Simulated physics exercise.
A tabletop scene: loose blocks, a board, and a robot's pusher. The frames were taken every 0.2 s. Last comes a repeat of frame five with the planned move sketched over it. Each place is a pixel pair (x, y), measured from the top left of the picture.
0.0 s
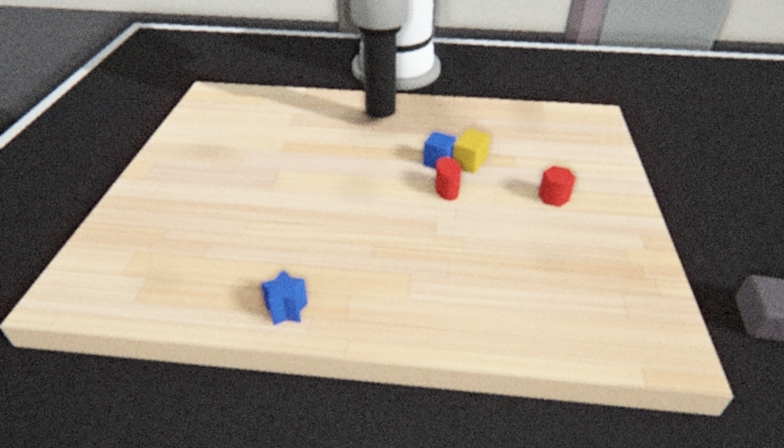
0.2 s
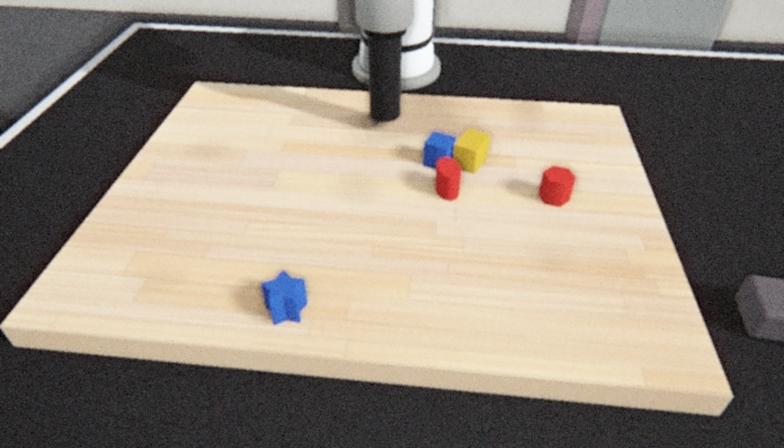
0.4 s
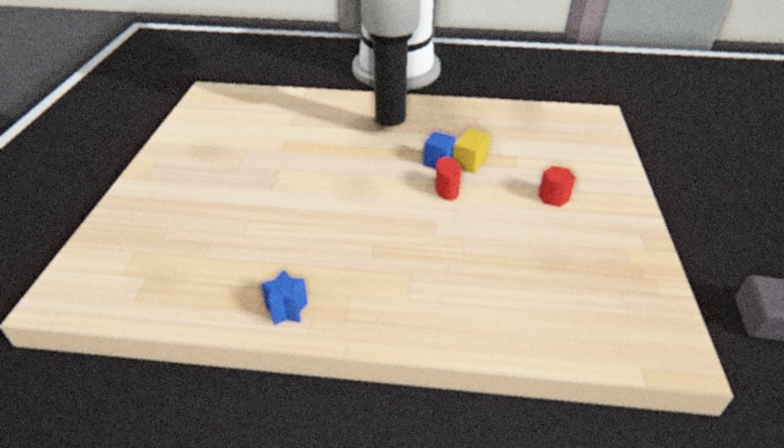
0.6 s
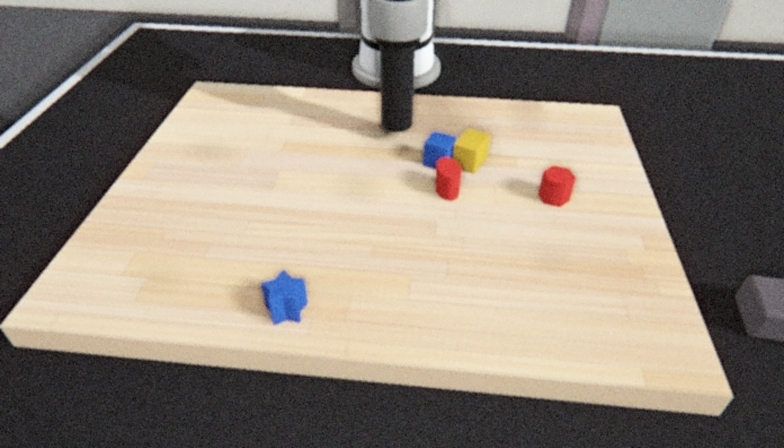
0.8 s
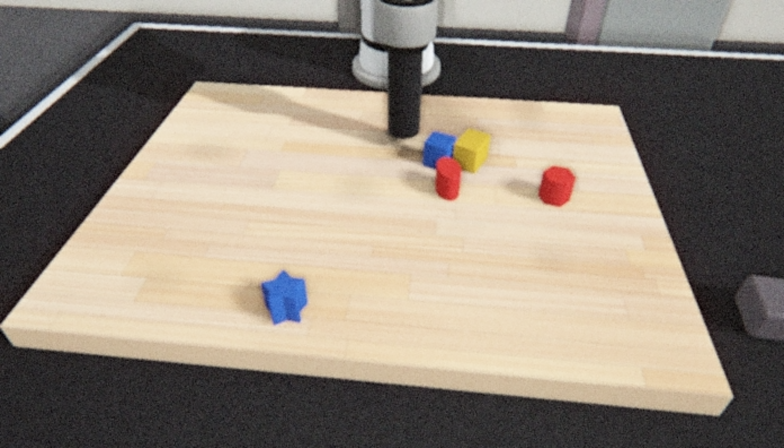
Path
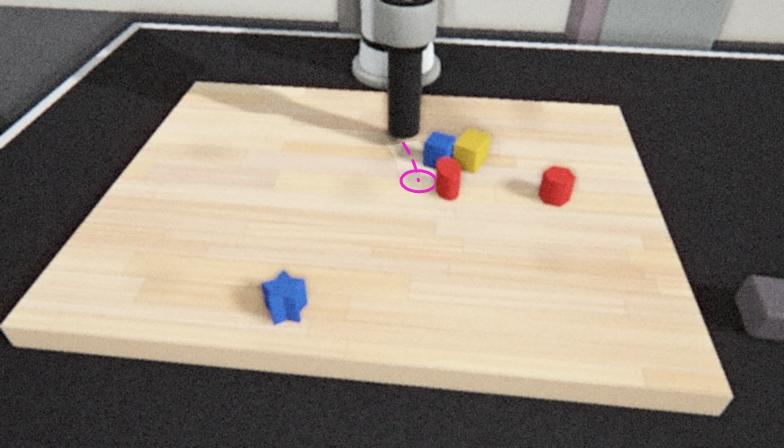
The video shows a wooden board holding a blue star, a blue block, a yellow block and two red pieces, while a robot's black pusher slides slowly a short way right and toward the viewer; the blocks stay still.
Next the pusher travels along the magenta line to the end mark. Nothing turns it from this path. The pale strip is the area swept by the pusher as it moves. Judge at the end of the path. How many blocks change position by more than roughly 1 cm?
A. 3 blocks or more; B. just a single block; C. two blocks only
I choose B.
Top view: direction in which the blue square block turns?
Counterclockwise from above.
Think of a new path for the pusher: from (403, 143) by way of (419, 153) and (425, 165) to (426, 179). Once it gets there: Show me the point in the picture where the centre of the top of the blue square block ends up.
Around pixel (459, 152).
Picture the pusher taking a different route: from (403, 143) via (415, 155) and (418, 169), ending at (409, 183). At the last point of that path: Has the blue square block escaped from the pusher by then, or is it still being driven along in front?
No longer ahead of the pusher.
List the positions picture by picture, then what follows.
The first picture shows pusher tip (381, 111); block tops, blue square block (440, 139); red oval block (449, 167); yellow oblong (473, 139).
The second picture shows pusher (385, 114); blocks unchanged.
The third picture shows pusher (390, 119); blocks unchanged.
The fourth picture shows pusher (397, 124); blocks unchanged.
The fifth picture shows pusher (404, 131); blue square block (440, 139); red oval block (449, 167); yellow oblong (473, 139).
Path on the board, from (403, 143) through (413, 161) to (419, 181).
On the path given first. Halfway along, pusher (414, 148); blue square block (444, 143), turned 15° anticlockwise.
At the end, pusher (419, 168); blue square block (449, 147), turned 30° anticlockwise; red oval block in place; yellow oblong (477, 140), turned 15° anticlockwise.
